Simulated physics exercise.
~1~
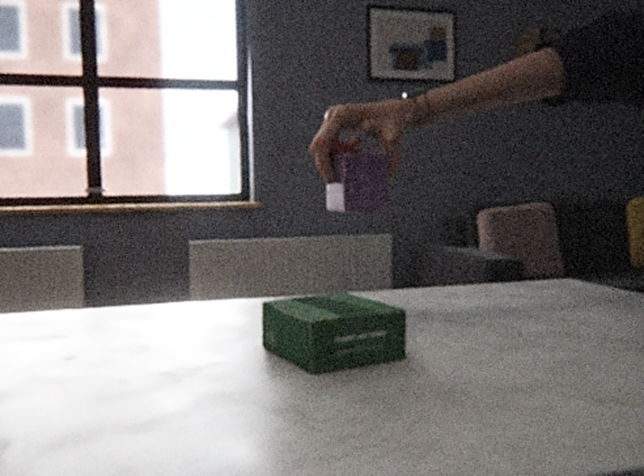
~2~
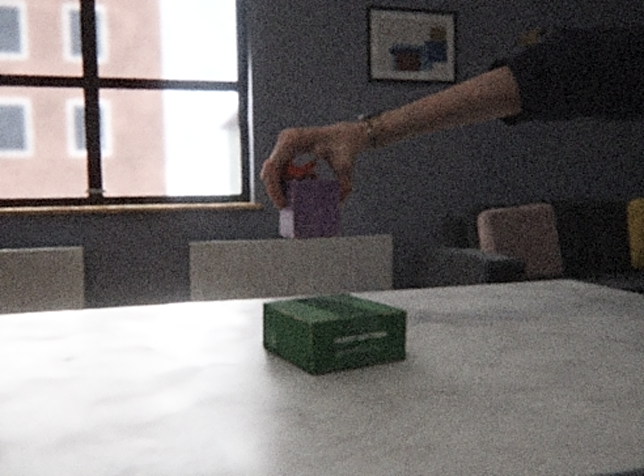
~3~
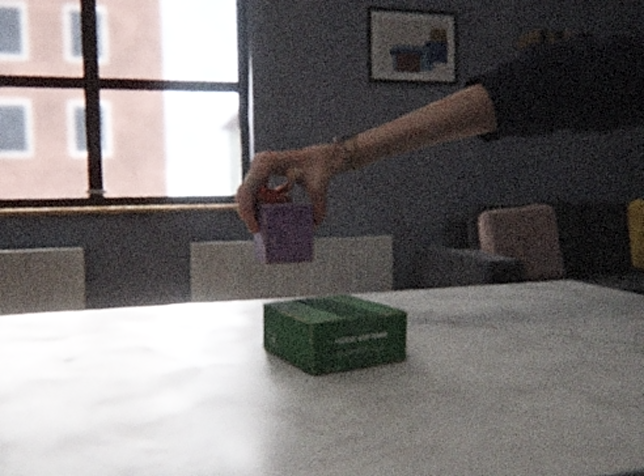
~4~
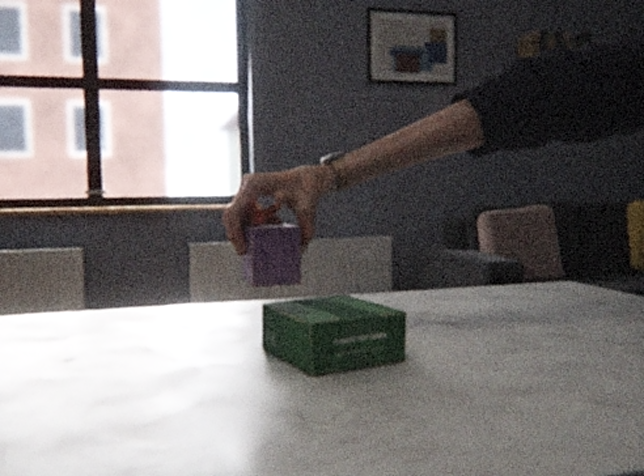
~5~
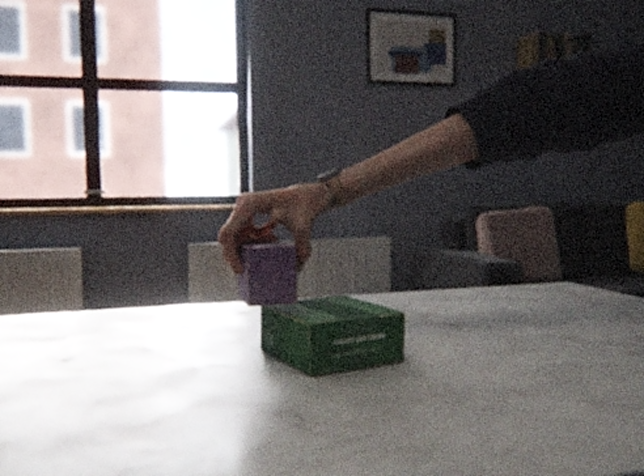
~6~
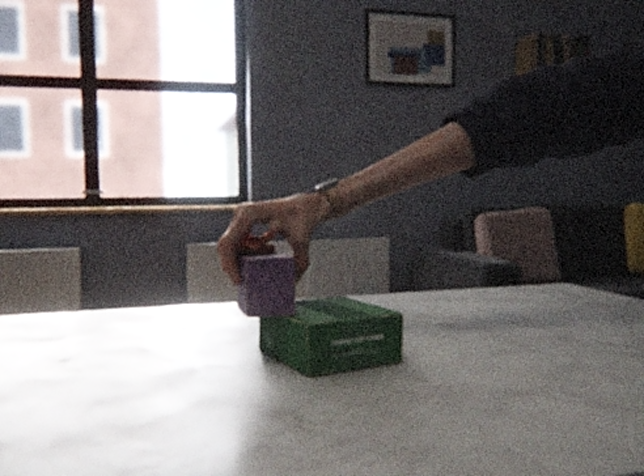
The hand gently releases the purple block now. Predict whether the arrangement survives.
The pile can't cope with it, I'd say.
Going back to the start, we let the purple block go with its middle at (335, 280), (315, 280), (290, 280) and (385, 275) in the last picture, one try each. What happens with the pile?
Stays standing; stays standing; stays standing; collapses.
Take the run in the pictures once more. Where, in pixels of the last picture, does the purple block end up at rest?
Roughly pixel (199, 341) in the last picture.
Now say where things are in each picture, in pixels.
Coming down; purple block (357, 183); green box (331, 329), in the first picture.
Coming down; purple block (309, 208); green box (331, 330), in the second picture.
Coming down; purple block (282, 232); green box (332, 331), in the third picture.
Coming down; purple block (270, 254); green box (331, 331), in the fourth picture.
Coming down; purple block (266, 273); green box (330, 332), in the fifth picture.
In place under the hand; purple block (265, 283); green box (328, 332), in the sixth picture.
Then, 0.30 s after the last picture, purple block now fallen.
Then, 0.40 s after the last picture, things are still on the move.
Then, 0.50 s after the last picture, as before.
Then, 2.10 s after the last picture, nothing new.
At rest, fallen, purple block; green box in place. Seen from the same camera at the end, purple block near (199, 340). The pile gives way.
